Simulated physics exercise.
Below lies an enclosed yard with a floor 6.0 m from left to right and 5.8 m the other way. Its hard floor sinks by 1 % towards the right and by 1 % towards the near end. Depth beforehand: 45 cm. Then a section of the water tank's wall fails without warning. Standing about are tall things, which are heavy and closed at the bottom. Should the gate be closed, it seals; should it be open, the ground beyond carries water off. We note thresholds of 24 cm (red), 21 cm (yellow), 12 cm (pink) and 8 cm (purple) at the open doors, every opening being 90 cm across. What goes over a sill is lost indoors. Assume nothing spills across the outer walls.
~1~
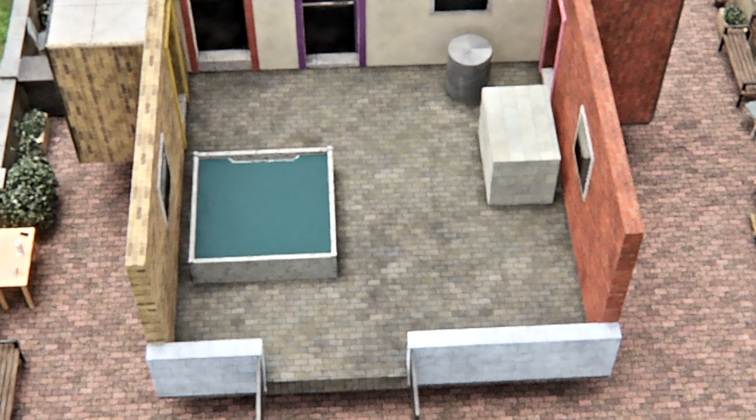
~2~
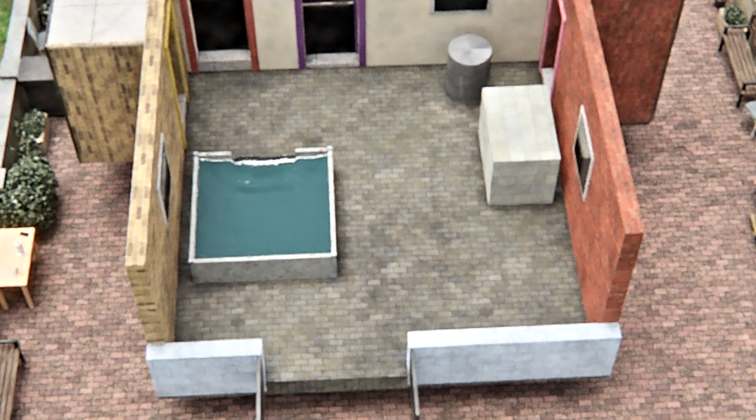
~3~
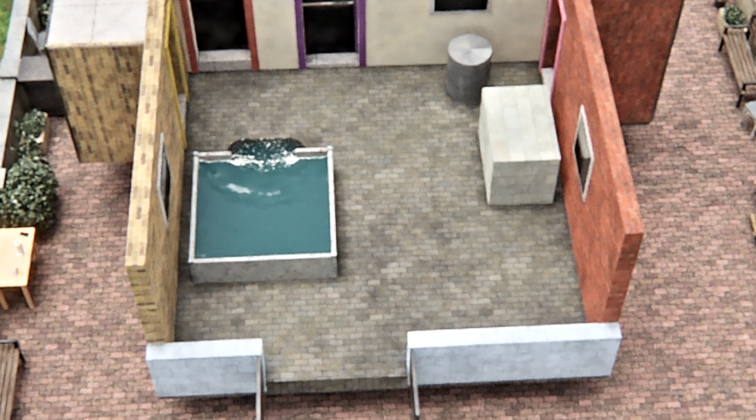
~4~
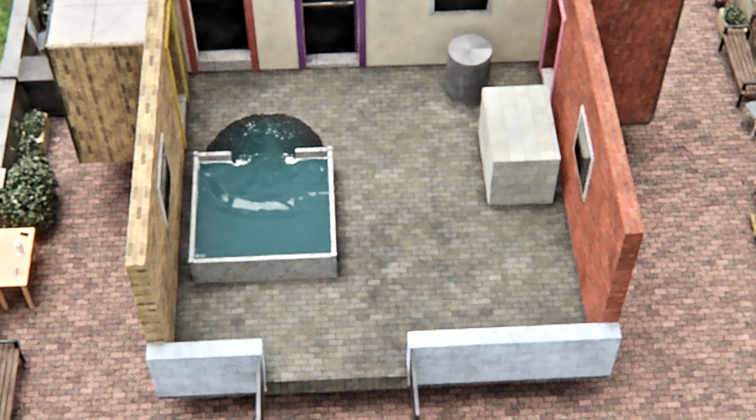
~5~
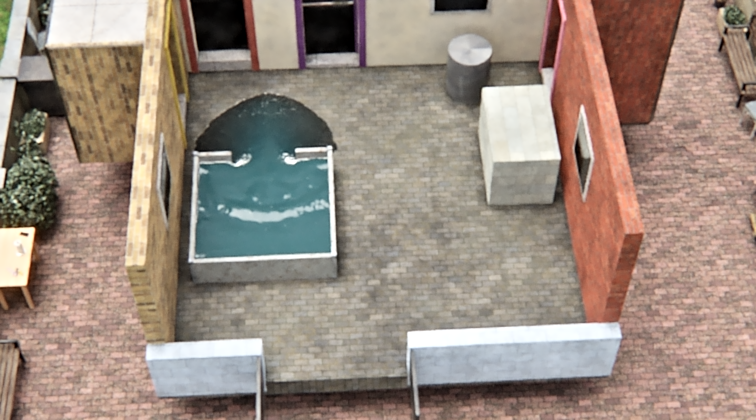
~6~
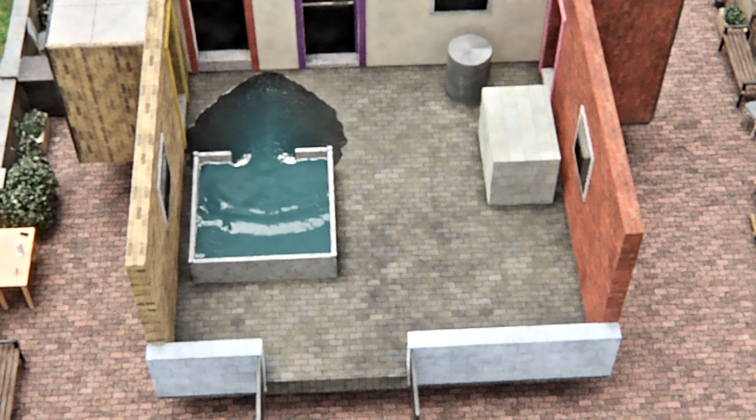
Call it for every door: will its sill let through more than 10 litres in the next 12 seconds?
Red door - it will not, yellow door - it will not, pink door - it will not, purple door - it will.
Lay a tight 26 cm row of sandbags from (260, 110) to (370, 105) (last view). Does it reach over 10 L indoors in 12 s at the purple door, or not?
Note, purple vs limit: Lower.
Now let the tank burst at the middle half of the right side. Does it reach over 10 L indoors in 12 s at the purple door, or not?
Against the limit, purple does not exceed it.
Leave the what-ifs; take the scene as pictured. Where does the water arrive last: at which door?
It's the pink door that comes last.
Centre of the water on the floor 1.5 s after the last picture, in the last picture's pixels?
The water's centre sits at about (267, 181).
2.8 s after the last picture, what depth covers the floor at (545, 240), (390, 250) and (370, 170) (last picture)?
About 0, 0 and 0 cm respectively.
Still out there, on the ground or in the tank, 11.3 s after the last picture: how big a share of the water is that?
Roughly 92 percent.
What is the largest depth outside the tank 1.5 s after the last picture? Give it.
Depth max: Approx. 26 cm.
Then, 0.7 s after the last picture water covers 20 % of the floor and is deepest (25 cm) near (264, 168); red door 19 cm at the sill, 0 L in, yellow door 6 cm at the sill, 0 L in, pink door not reached, purple door 15 cm at the sill, 1 L in.
Then, 1.5 s after the last picture water covers 25 % of the floor and is deepest (26 cm) near (232, 77); red door 24 cm at the sill, 0 L in, yellow door 12 cm at the sill, 0 L in, pink door not reached, purple door 16 cm at the sill, 21 L in.
Then, 2.8 s after the last picture water covers 30 % of the floor and is deepest (17 cm) near (242, 117); red door 15 cm at the sill, 1 L in, yellow door 14 cm at the sill, 0 L in, pink door 5 cm at the sill, 0 L in, purple door 13 cm at the sill, 51 L in.
Then, 6.3 s after the last picture water covers 70 % of the floor and is deepest (14 cm) near (530, 67); red door 8 cm at the sill, 1 L in, yellow door 7 cm at the sill, 0 L in, pink door 11 cm at the sill, 0 L in, purple door 9 cm at the sill, 77 L in.
Then, 11.3 s after the last picture water covers 85 % of the floor and is deepest (10 cm) near (581, 353); red door 3 cm at the sill, 1 L in, yellow door 4 cm at the sill, 0 L in, pink door 8 cm at the sill, 1 L in, purple door 5 cm at the sill, 80 L in.
